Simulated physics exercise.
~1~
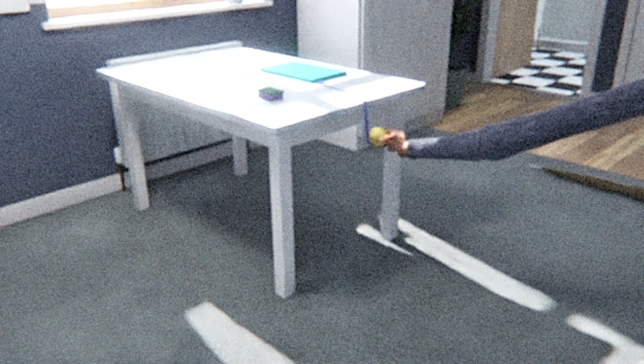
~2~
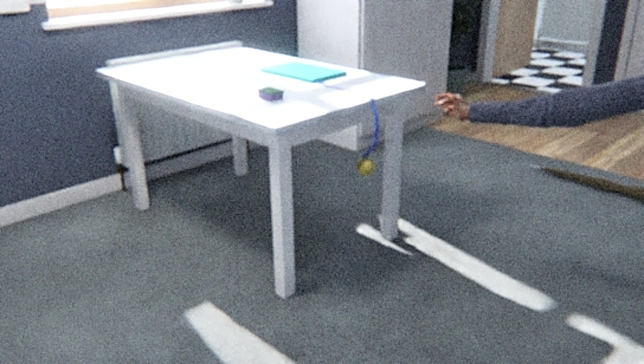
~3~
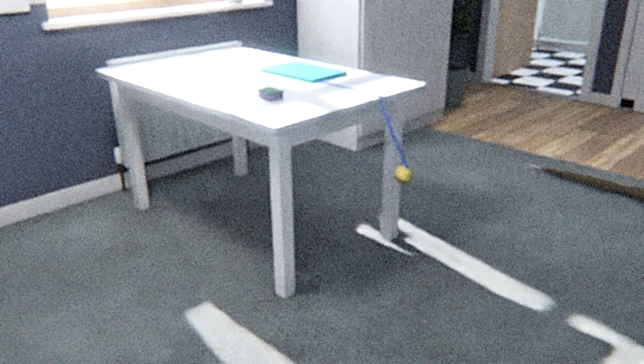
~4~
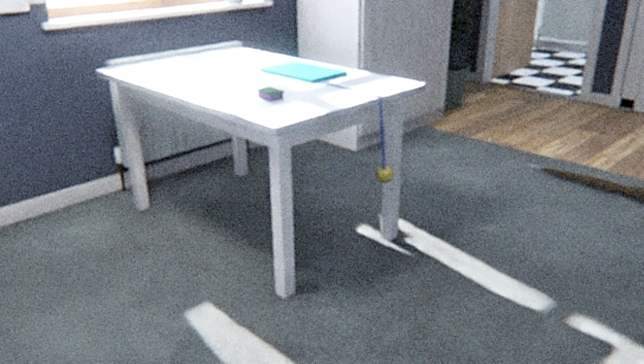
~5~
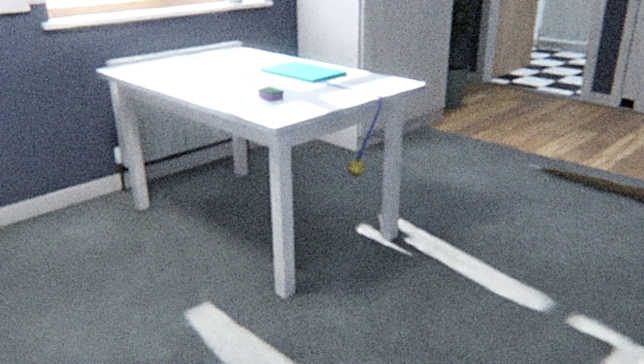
The video shows a hand holding a yellow ball on a blue ribbon beside a white table with a turquoise laptop and a small sponge. The hand lets go and withdraws, and the ball swings right, then left, still dangling above the floor while the tabletop items stay put.
